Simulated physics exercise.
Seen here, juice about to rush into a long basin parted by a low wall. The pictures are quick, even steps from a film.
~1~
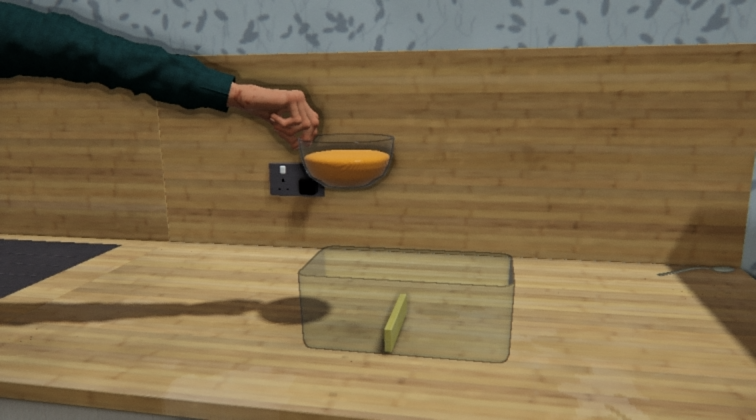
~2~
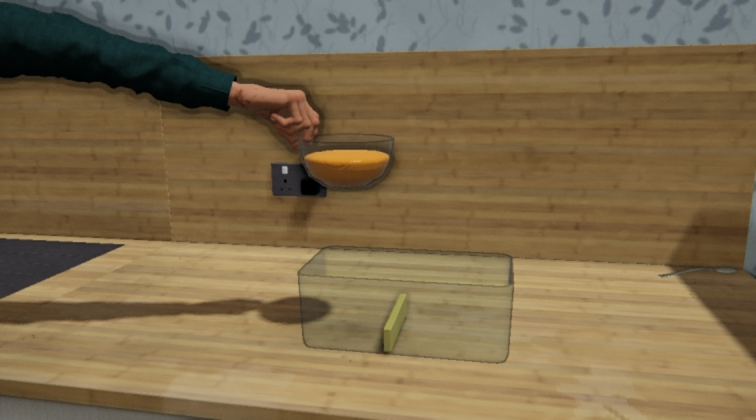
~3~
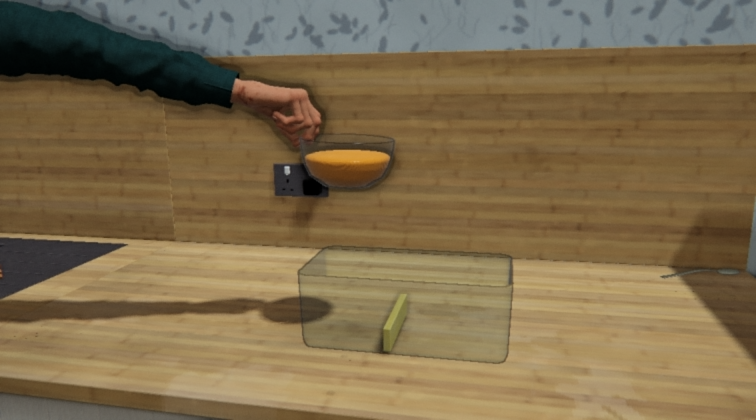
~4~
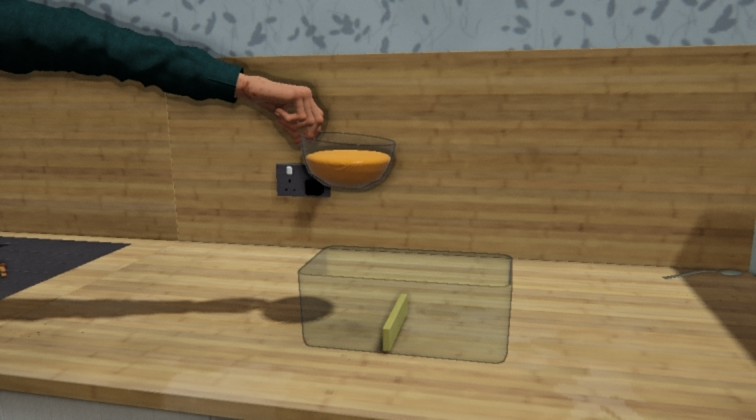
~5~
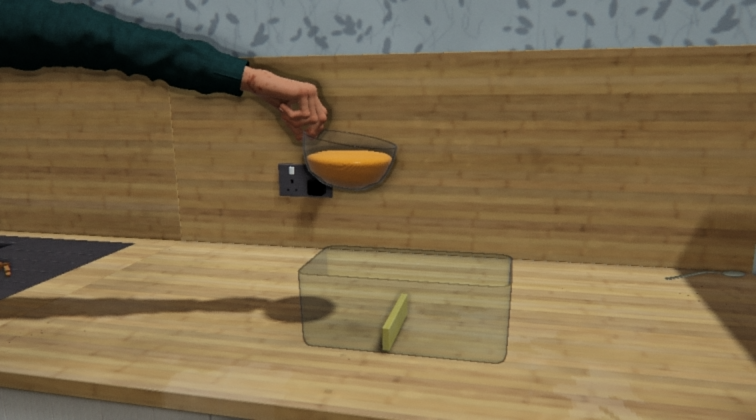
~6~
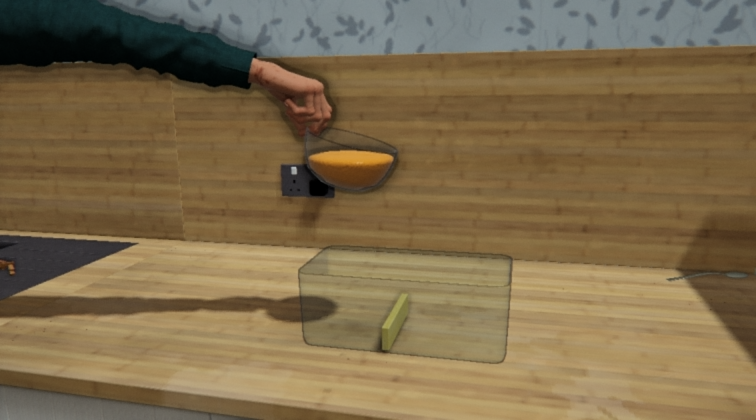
A hand in a dark green sleeve held a clear bowl of orange juice above a long see-through basin with a low wall inside, and slowly tilted the bowl slightly to the right.
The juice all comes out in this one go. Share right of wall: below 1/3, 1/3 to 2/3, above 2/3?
Above 2/3.
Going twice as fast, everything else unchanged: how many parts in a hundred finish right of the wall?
Something like 75 percent.
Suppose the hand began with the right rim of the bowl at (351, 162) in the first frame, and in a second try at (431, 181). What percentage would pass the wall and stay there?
About 25 per cent, then about 95 per cent.
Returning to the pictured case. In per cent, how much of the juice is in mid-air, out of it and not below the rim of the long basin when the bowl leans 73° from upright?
That comes to near 40 percent.
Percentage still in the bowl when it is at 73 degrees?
Around 45 in a hundred.
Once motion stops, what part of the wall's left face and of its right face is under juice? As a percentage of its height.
Left side: Approx. 10 %; right side: Approx. 40 %.
A moment on, the bowl is tipped part way and 44 per cent is still to pour, 0 is left of the wall and 17 right of it.
Next, the bowl is tipped right over and 0 per cent is still to pour, 7 is left of the wall and 86 right of it.
Then the bowl is tipped right over and 0 per cent is still to pour, 9 is left of the wall and 90 right of it.
Later the bowl is tipped right over and 0 per cent is still to pour, 9 is left of the wall and 90 right of it.
At rest 9 per cent lies left of the wall, 90 right of it and 1 outside.
